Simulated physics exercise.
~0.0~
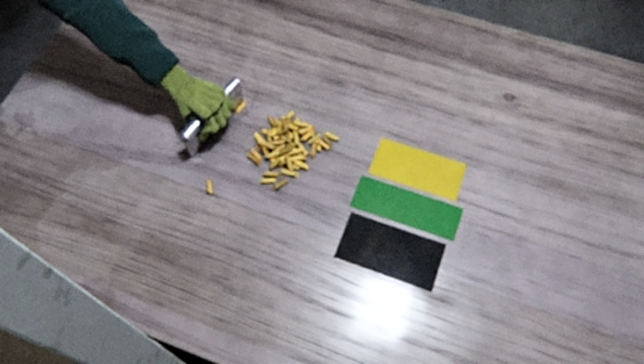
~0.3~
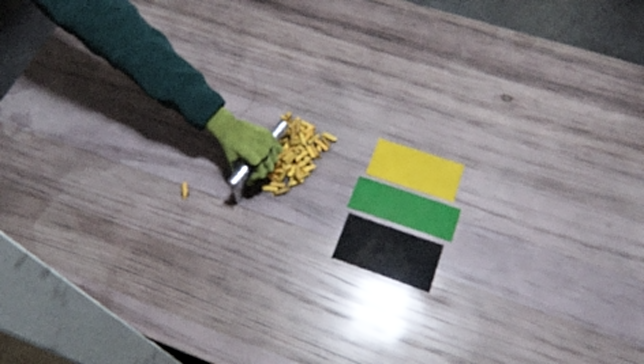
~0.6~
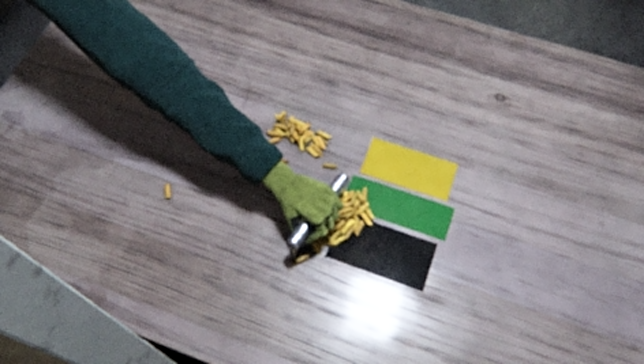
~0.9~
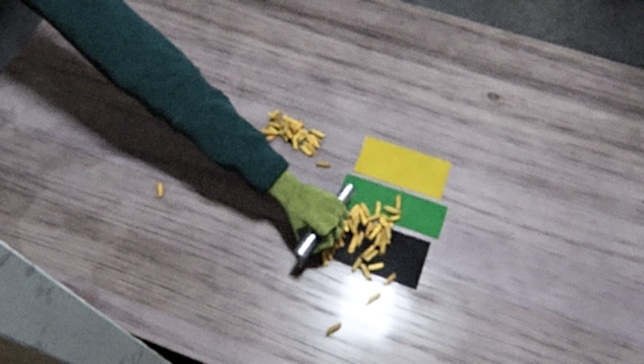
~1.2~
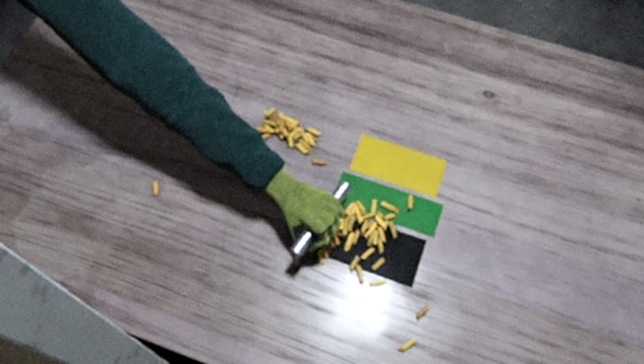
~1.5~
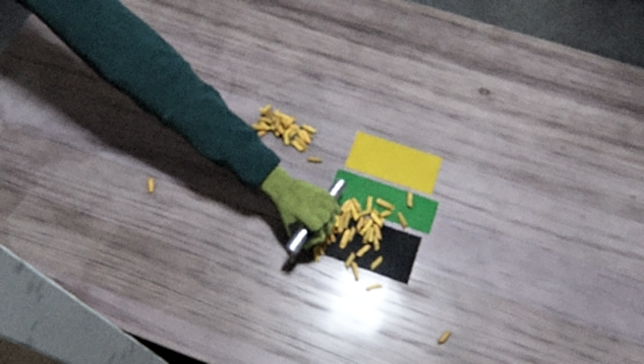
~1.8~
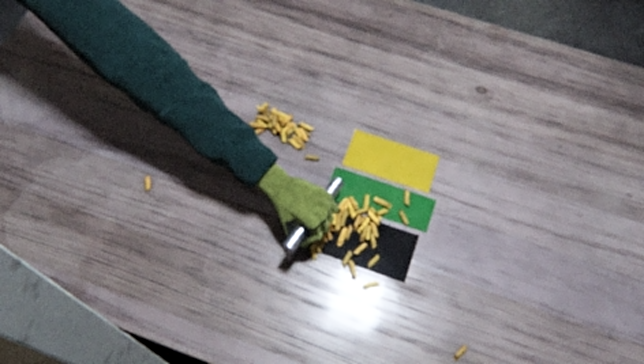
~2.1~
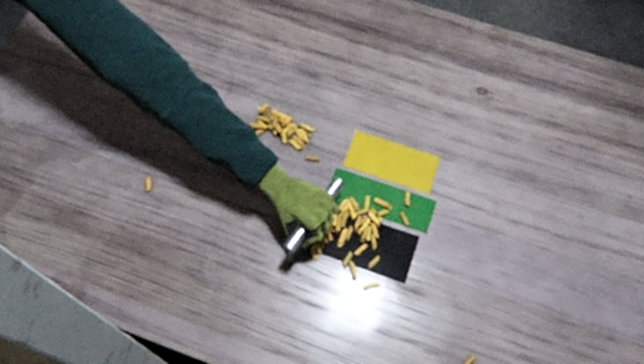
At the start, a green-gloved hand in a dark green sleeve holds a metal scraper beside a loose pile of dry pasta on a wood-patterned table, with yellow, green and black mats to the right. The scraper pushes into the pile and sweeps it right and downward, leaving a clump behind and a stray piece off to the left. It stops at the near edge of the mats as pieces spill across the black and green ones. One piece keeps travelling to the lower right, reaching the bottom edge. The hand stays put, and the yellow mat remains clear.
